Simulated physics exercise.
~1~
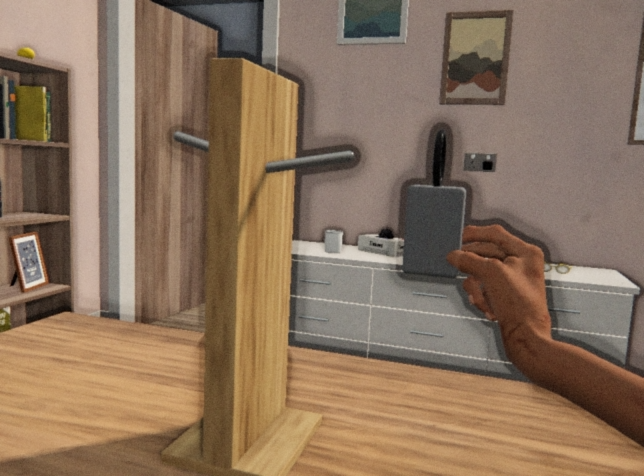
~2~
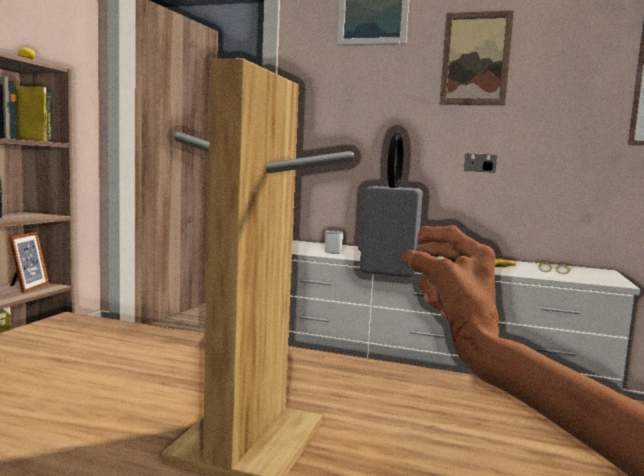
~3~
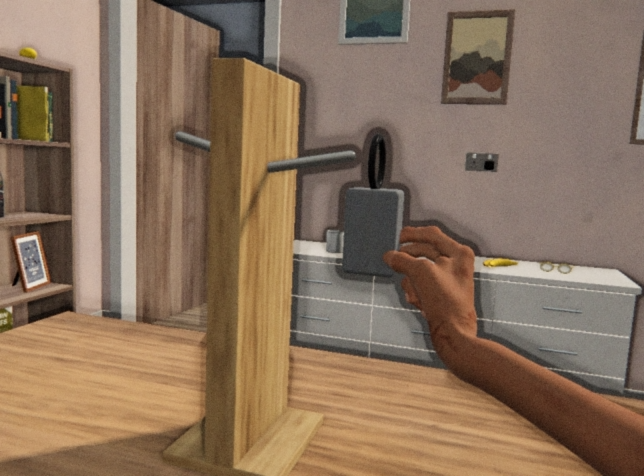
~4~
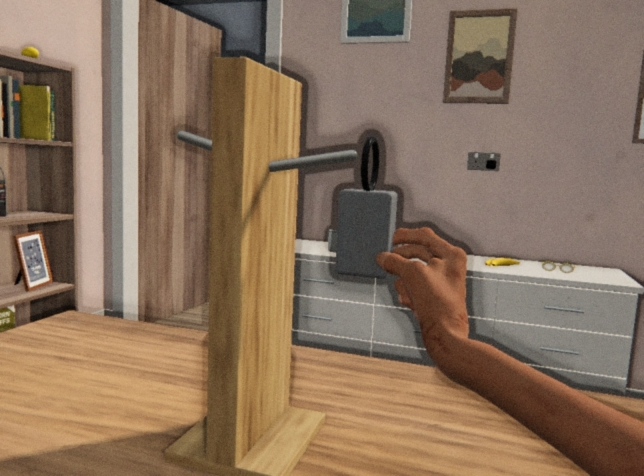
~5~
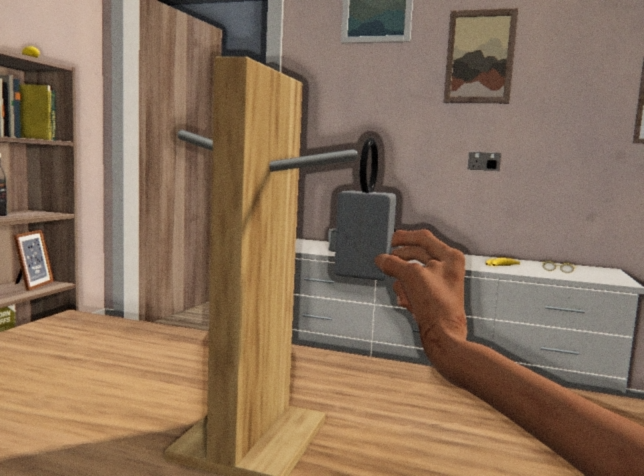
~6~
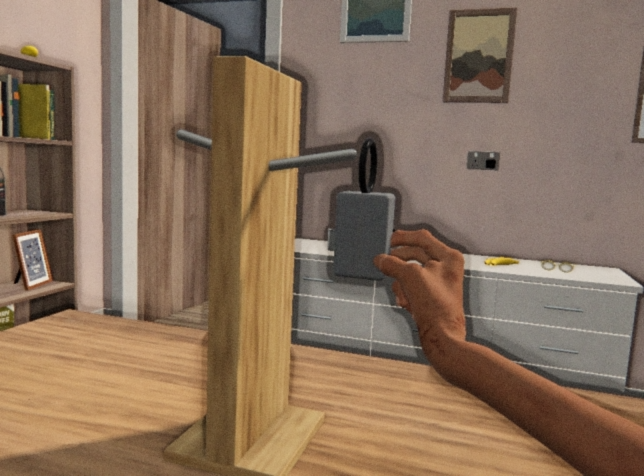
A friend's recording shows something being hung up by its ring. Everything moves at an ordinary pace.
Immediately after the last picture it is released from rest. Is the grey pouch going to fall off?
Yes, it ends up down.
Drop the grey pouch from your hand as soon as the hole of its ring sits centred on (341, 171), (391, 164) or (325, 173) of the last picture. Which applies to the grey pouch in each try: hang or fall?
Lab note - try 1: It keeps its grip; try 2: It loses its grip; try 3: It keeps its grip.
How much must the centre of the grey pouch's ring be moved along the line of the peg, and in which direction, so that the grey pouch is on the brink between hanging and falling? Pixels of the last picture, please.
Shift it left by around 16 pixels.
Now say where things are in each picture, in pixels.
The first frame shows still on the way; grey pouch (436, 202); peg stand (259, 267).
The second frame shows still on the way; grey pouch (393, 203); peg stand (259, 267).
The third frame shows still on the way; grey pouch (375, 204); peg stand (261, 266).
The fourth frame shows still on the way; grey pouch (368, 205); peg stand (262, 266).
The fifth frame shows still on the way; grey pouch (367, 207); peg stand (263, 265).
The sixth frame shows in place, still held; grey pouch (366, 208); peg stand (262, 265).
Then, 0.16 s later than the last frame, grey pouch dropping near (362, 272).
Then, 0.22 s later than the last frame, grey pouch dropping near (357, 351).
Then, 0.34 s later than the last frame, grey pouch fallen near (355, 383).
When it is over, the grey pouch drops to the table, near (354, 405).
